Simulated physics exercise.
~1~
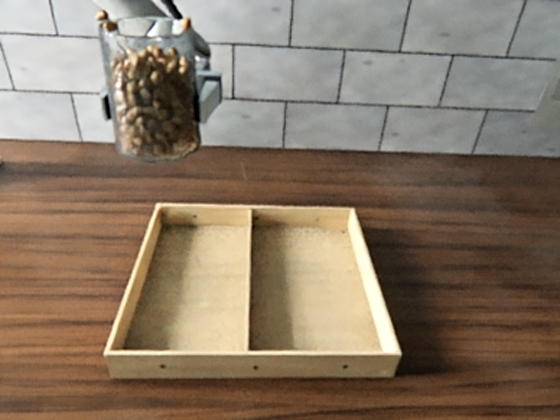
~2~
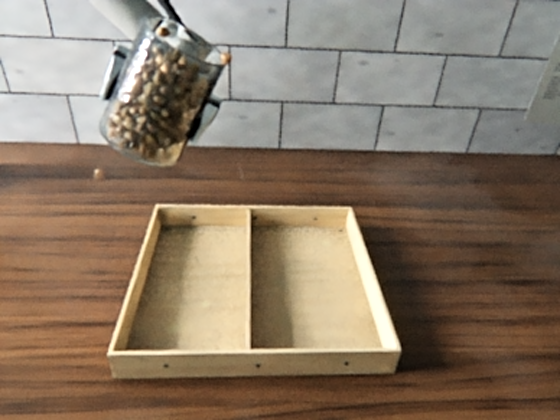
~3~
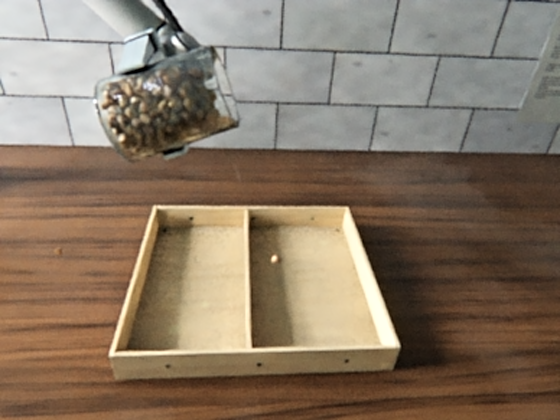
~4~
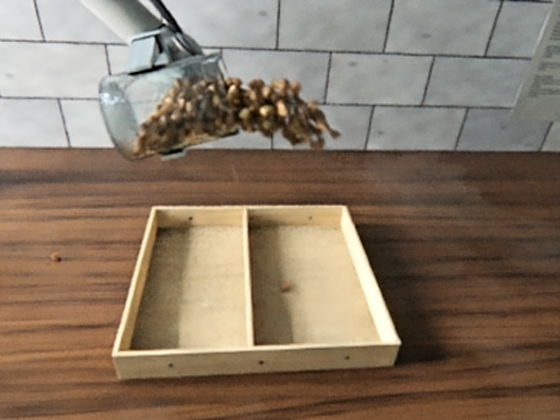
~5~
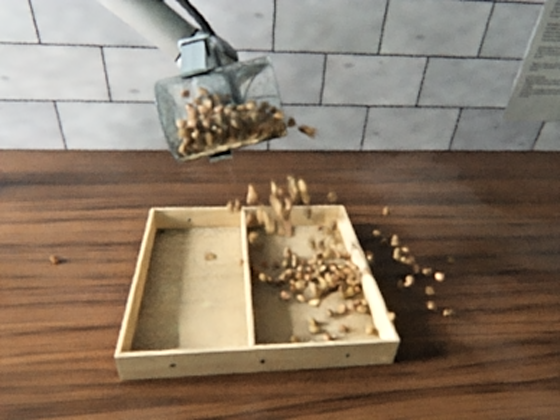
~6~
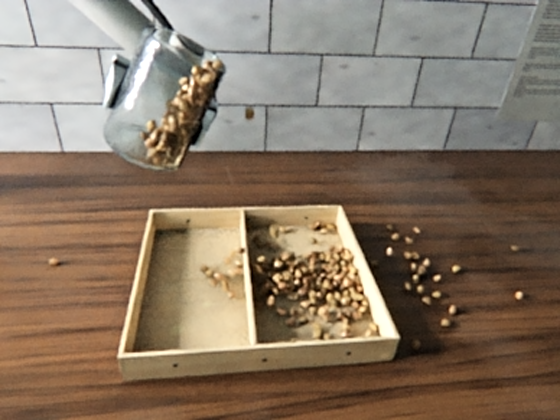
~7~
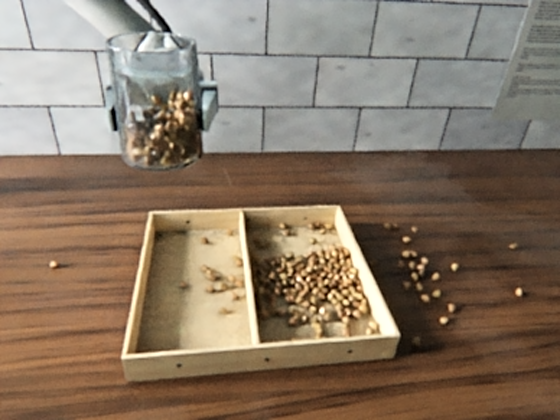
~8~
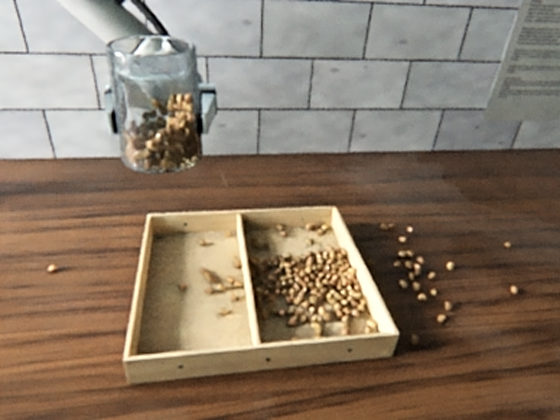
In this clip, a gripper tips a clear beaker of brown beans above a divided wooden tray, spilling many into the right compartment and some into the left or onto the table, then returns upright with beans still inside as the scattered ones lie still.
